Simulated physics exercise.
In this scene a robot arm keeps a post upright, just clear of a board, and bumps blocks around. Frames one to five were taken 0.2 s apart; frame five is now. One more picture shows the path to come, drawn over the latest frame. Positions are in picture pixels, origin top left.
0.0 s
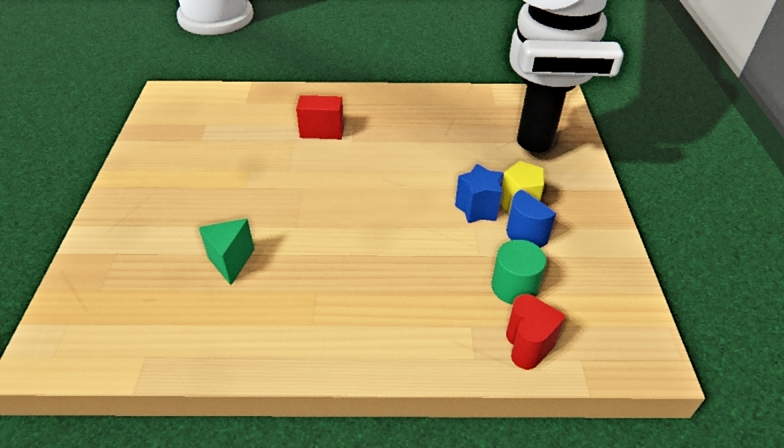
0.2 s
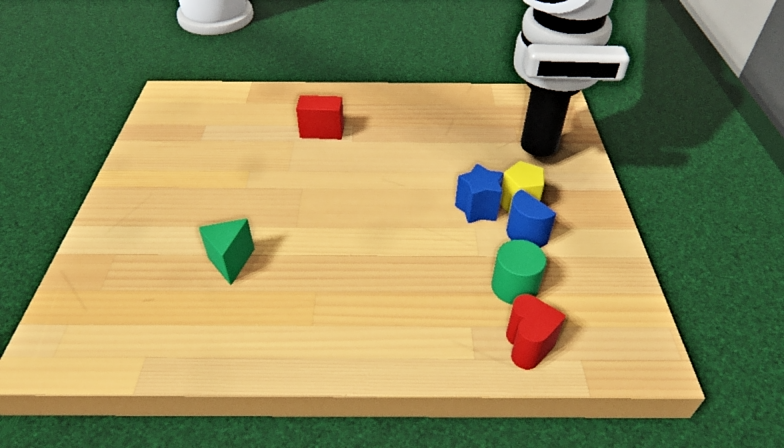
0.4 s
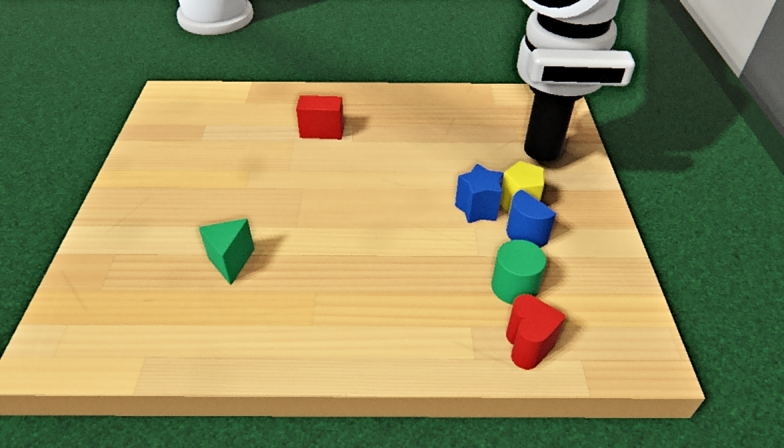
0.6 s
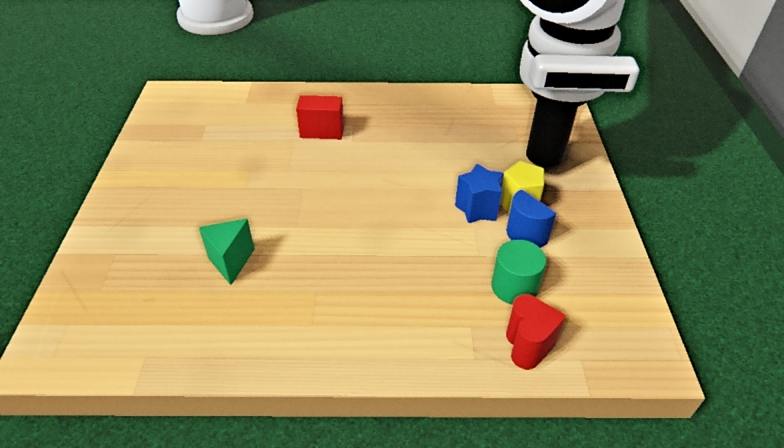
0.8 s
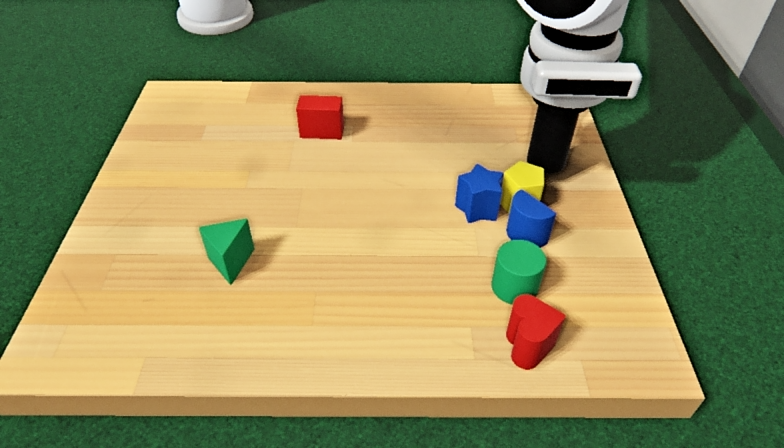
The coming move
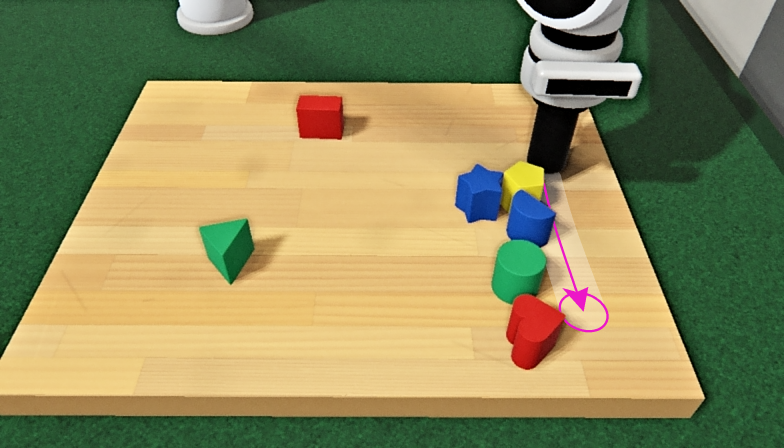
A robot arm with a black post reaches over the far right of a wooden board on green carpet, seen from above at an angle. A red block sits at the back, a green triangle at left, and a blue star, yellow pentagon, blue block, green cylinder and red heart at right. The post slides slightly nearer and right, while the blocks and camera stay still.
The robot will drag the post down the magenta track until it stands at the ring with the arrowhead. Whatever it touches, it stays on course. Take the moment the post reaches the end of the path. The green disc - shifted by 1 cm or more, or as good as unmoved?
At the end of the path, the green disc remains in its old spot.
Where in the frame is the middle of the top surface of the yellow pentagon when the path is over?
By then it is at (521, 189).
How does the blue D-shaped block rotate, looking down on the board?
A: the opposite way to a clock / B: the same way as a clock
Correct choice: A.
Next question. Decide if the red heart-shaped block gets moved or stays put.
That block remains where it is.
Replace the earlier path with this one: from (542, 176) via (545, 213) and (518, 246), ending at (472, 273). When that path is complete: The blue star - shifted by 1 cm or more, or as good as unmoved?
It is moved from its place.
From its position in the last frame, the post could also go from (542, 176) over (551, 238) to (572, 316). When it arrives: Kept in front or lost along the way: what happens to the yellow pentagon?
When the path ends, it will lie beside or behind the post.
Path on the board, in a line from (542, 176) to (583, 312).
On the path given first. One third of the way, post (556, 202); yellow pentagon (521, 189), turned 70° clockwise; blue D-shaped block (524, 211), turned 50° anticlockwise.
Two thirds of the way, post (571, 246); yellow pentagon (521, 189), turned 70° clockwise; blue D-shaped block (523, 212), turned 50° anticlockwise.
At the end, post (589, 298); green disc in place; yellow pentagon (521, 189), turned 70° clockwise; blue D-shaped block (523, 212), turned 50° anticlockwise; red heart-shaped block in place.
